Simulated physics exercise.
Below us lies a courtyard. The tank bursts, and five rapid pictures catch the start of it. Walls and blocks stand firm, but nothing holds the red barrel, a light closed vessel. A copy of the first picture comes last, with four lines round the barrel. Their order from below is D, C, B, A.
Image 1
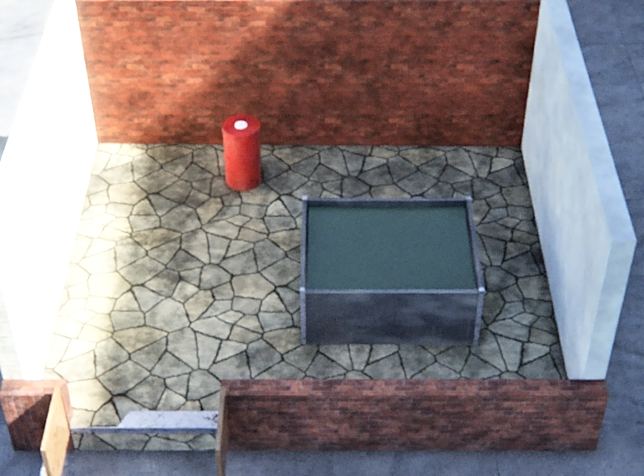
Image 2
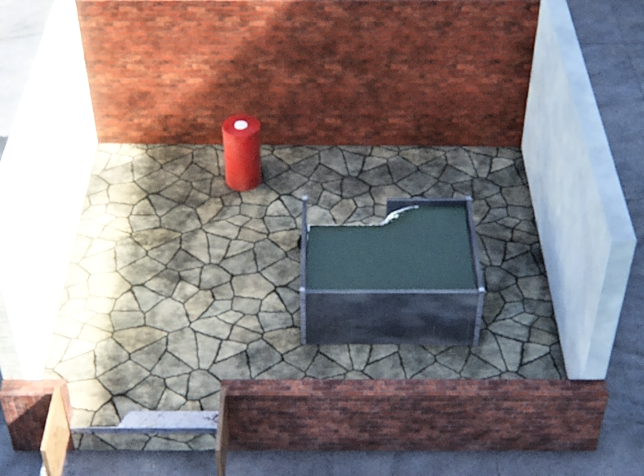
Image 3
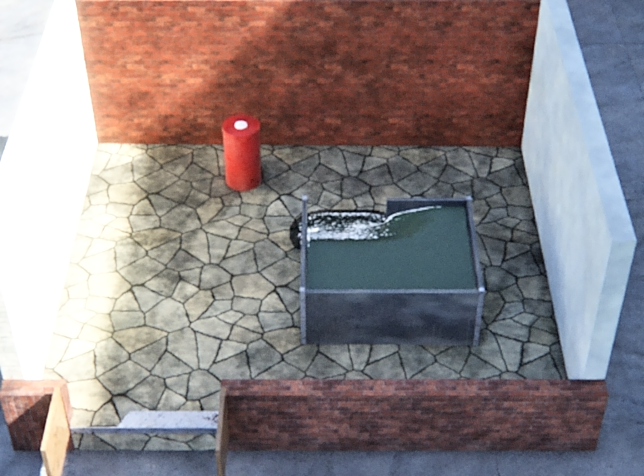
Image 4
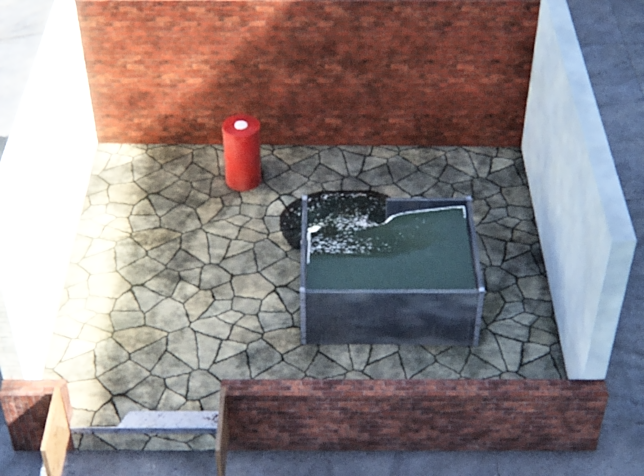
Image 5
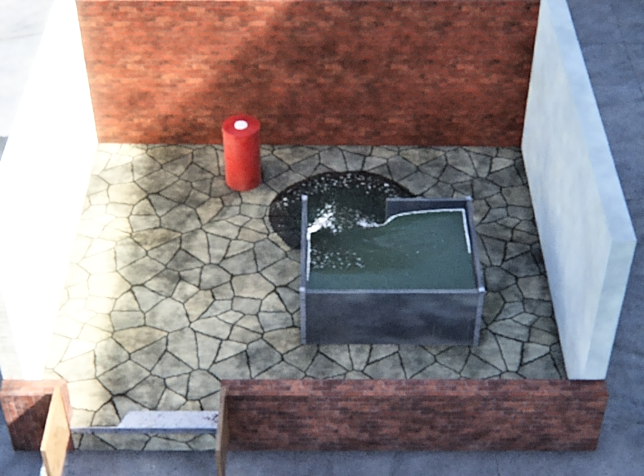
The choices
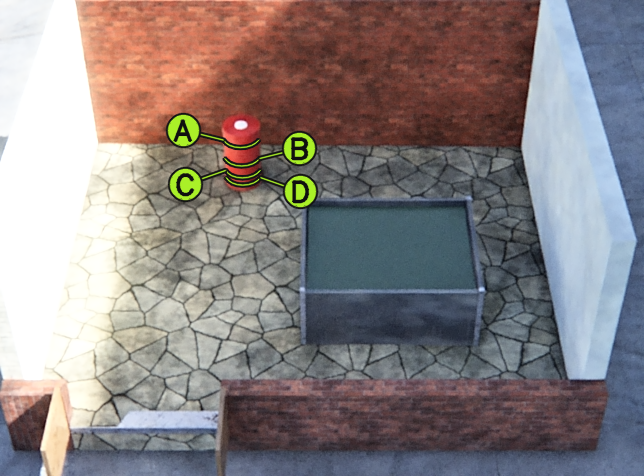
In the video, a metal tank of dark water stands near a red barrel in a walled courtyard; part of its back side opens, the water surface churns, and a dark wet patch spreads across the stone paving behind it.
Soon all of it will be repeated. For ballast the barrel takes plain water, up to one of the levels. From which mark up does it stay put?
I would pick level B.
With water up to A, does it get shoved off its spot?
No, not at all.
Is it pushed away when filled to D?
Yes, that goes wrong.
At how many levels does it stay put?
Two of the four.
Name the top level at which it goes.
It is C.
In lime, A at (240, 147); B at (241, 166); C at (242, 177); D at (242, 185); from the bottom up D, C, B, A.
With A, it does not move.
With B, it does not move.
With C, it is pushed about its own width away.
With D, it is pushed about 6 times its own width away.
